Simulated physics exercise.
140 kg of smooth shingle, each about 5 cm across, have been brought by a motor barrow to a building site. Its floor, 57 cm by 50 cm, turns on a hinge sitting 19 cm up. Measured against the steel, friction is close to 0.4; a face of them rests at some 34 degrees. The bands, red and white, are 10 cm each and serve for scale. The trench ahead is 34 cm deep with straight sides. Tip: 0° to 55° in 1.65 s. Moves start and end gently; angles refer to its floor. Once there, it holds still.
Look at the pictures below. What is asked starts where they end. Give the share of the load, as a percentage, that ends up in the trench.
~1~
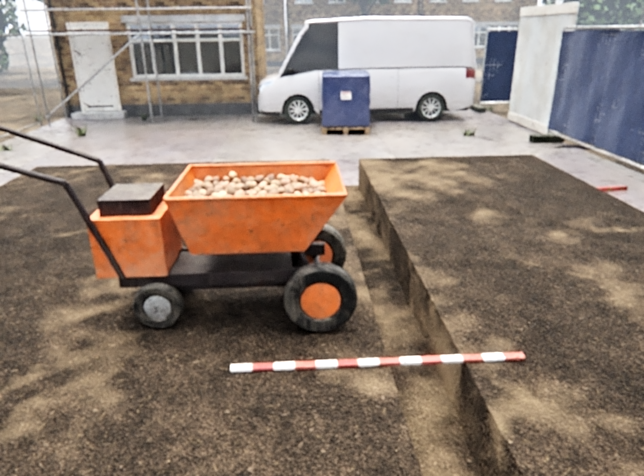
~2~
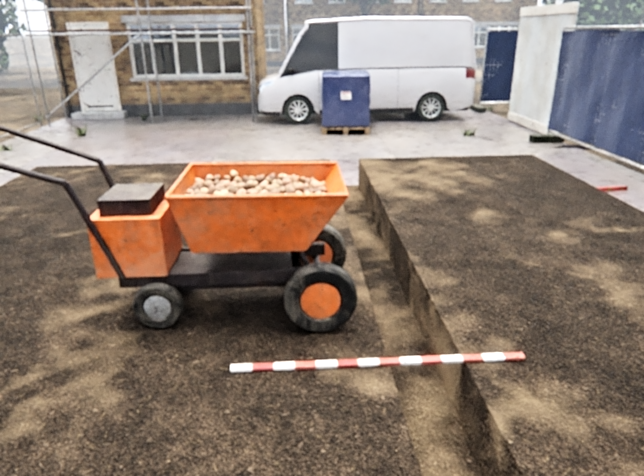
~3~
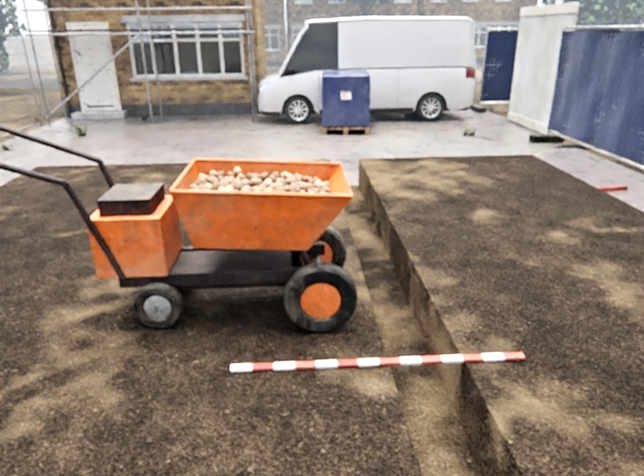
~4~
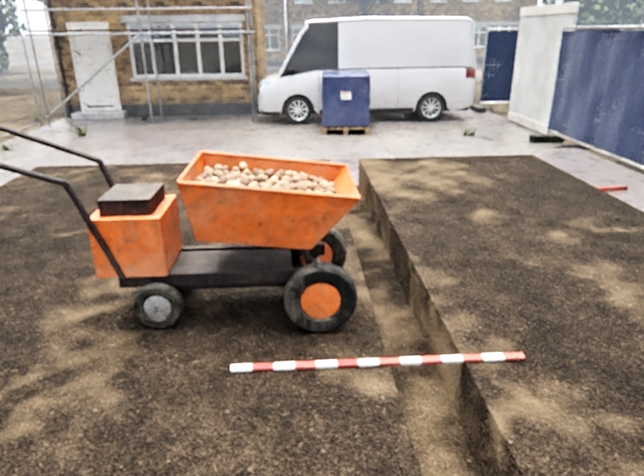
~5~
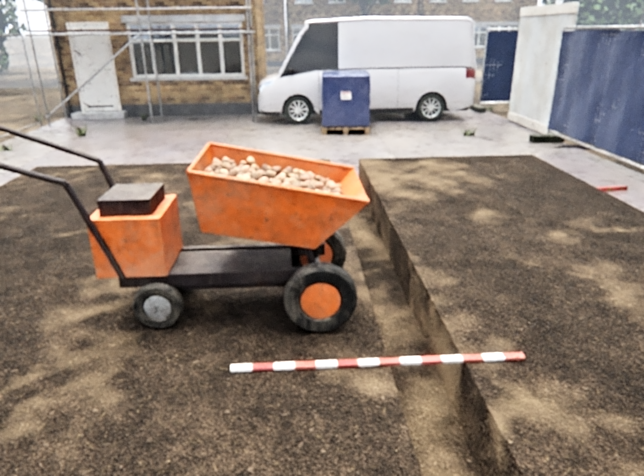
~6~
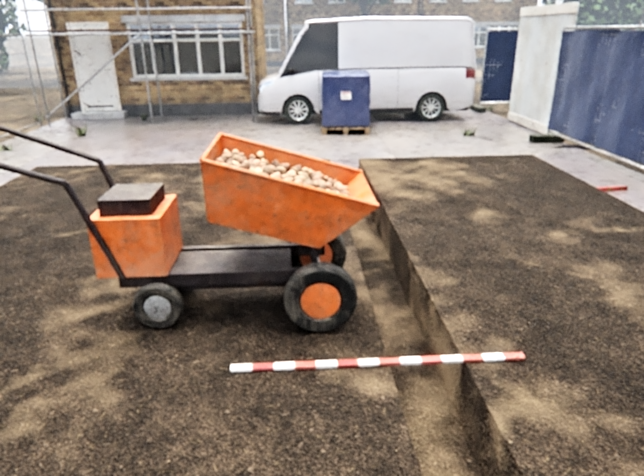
24 %.
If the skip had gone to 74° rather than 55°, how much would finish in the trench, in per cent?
With that change, near 30 per cent.
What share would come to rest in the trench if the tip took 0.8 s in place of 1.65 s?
Then some 15 per cent would.
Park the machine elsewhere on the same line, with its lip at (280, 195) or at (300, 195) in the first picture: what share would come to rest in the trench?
First place: Near 50%; second place: Near 50%.
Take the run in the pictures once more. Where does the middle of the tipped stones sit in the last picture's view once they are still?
Look at roughly (443, 297).
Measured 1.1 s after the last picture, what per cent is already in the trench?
Close to 5 per cent at that time.
Then, 0.6 s after the last picture the floor is at 47°, 100 % in the skip; the foremost stones are at (403, 224).
Then, 1.1 s after the last picture the floor is at 55°, 86 % in the skip, 6 % in the trench, 8 % past the trench; the foremost stones are at (481, 305).
Then, 1.5 s after the last picture the floor is at 55°, 67 % in the skip, 9 % in the trench, 24 % past the trench; the foremost stones are at (528, 295).
Then, 3.5 s after the last picture the floor is at 55°, 47 % in the skip, 24 % in the trench, 29 % past the trench; the foremost stones are at (585, 300).
